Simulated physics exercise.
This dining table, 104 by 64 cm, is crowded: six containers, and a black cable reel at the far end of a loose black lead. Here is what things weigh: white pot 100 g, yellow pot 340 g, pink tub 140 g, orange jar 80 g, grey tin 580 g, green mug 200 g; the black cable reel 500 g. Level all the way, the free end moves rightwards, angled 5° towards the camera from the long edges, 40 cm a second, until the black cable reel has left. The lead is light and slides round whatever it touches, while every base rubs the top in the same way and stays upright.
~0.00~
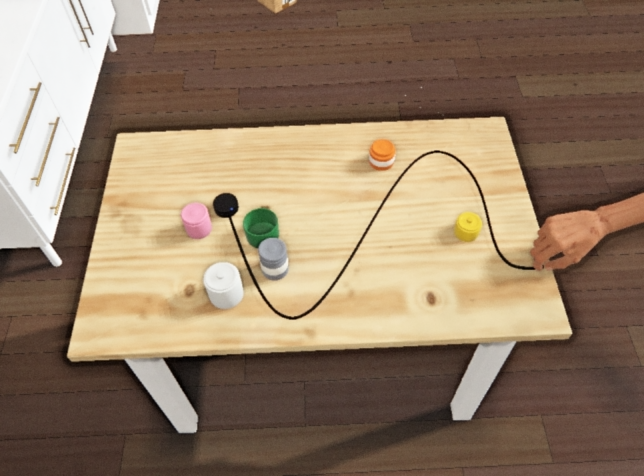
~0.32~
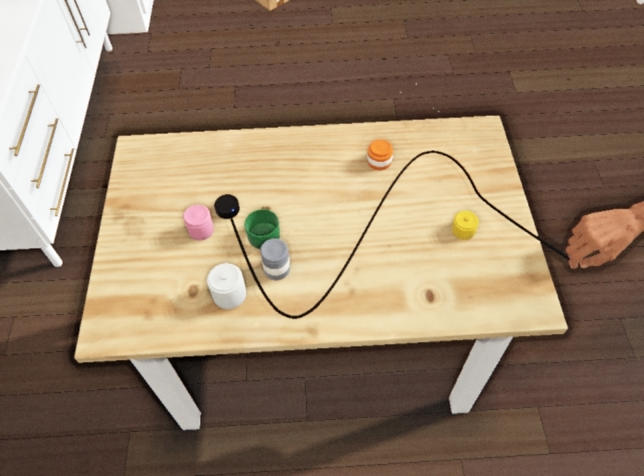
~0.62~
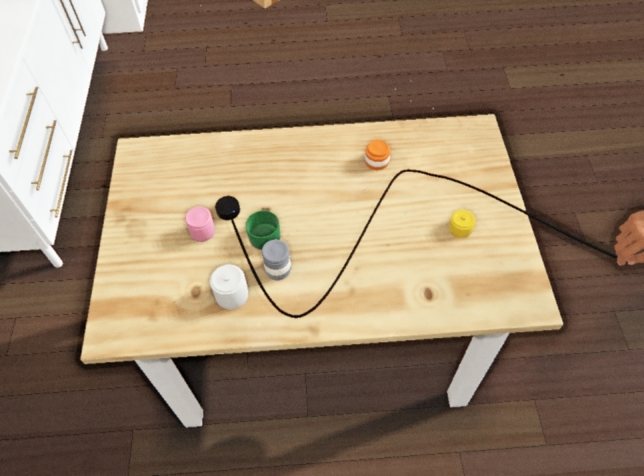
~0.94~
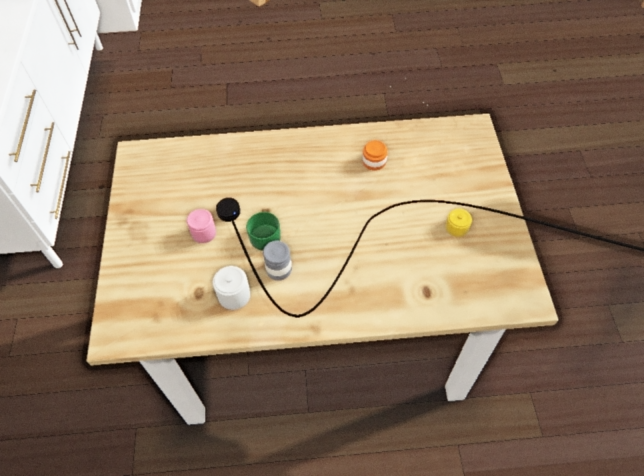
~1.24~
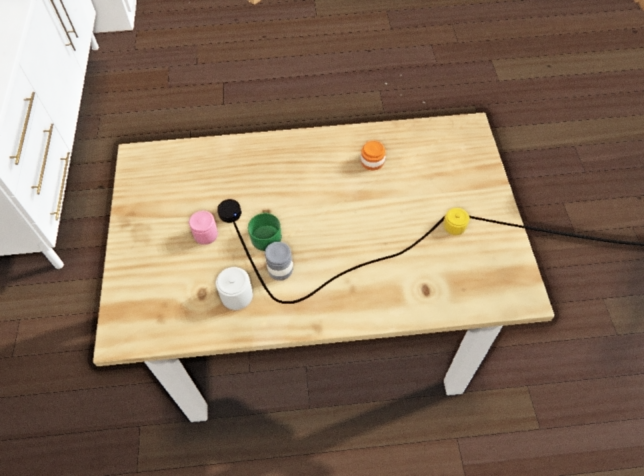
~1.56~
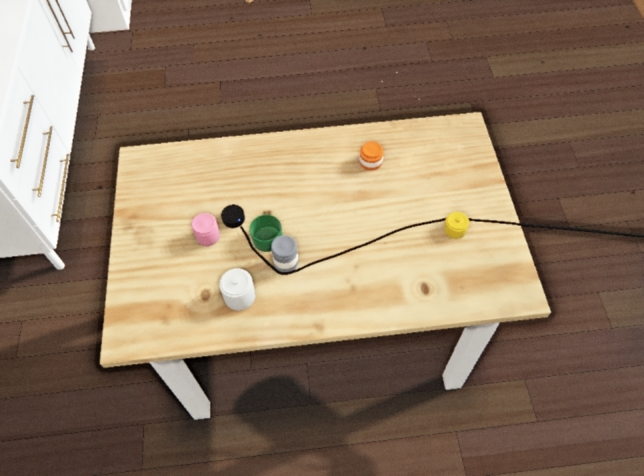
A loose black lead, running from a small black reel past six containers on a wooden table, is drawn rightwards by a hand that moves out of view. Its right-hand curve flattens and sweeps down to the yellow pot, then the remaining bend by the grey tin straightens and shrinks.
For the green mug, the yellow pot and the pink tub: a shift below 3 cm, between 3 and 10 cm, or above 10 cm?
One by one: Green mug: Intermediate, yellow pot: Intermediate, pink tub: Negligible.
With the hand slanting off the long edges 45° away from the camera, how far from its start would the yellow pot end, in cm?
I'd put it at about 0 centimetres.
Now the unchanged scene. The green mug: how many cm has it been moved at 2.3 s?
Shift so far: Roughly 5 cm.
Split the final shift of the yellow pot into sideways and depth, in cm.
All told it went some 4 cm over to the right and some 6 cm in toward us.
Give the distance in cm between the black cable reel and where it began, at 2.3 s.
By that time it sits around 22 centimetres from where it began.
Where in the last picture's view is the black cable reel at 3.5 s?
Around (495, 215).
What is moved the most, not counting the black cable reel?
The one in question is the grey tin.
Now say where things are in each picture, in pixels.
The first picture shows shows, cable reel (225, 202); green mug (260, 222); yellow pot (470, 219); pink tub (194, 213); lead through (481, 193) (399, 179) (338, 277) (253, 278); 0 cm pulled.
The second picture shows shows, lead through (447, 156) (339, 277); 9 cm pulled.
The third picture shows shows, lead through (458, 182) (339, 276); 21 cm pulled.
The fourth picture shows shows, lead through (492, 210) (339, 275); 34 cm pulled.
The fifth picture shows shows, lead through (534, 229) (356, 267); 46 cm pulled.
The sixth picture shows shows, cable reel (232, 214); green mug (265, 228); yellow pot (458, 219); pink tub (203, 223); lead through (640, 236) (509, 223) (387, 235) (282, 274); 58 cm pulled.
After 2.3 s the black cable reel has slid 22 cm; shifted so far, grey tin 11 cm, green mug 5 cm, yellow pot 4 cm.
After 2.9 s the black cable reel has slid 45 cm; shifted so far, grey tin 11 cm, green mug 5 cm, yellow pot 4 cm.
After 3.5 s the black cable reel has slid 67 cm; shifted so far, grey tin 11 cm, yellow pot 7 cm, green mug 5 cm.
After 4.0 s the black cable reel is off the top; shifted so far, grey tin 11 cm, yellow pot 7 cm at (477, 232), green mug 5 cm at (278, 212), pink tub 0 cm at (203, 223).
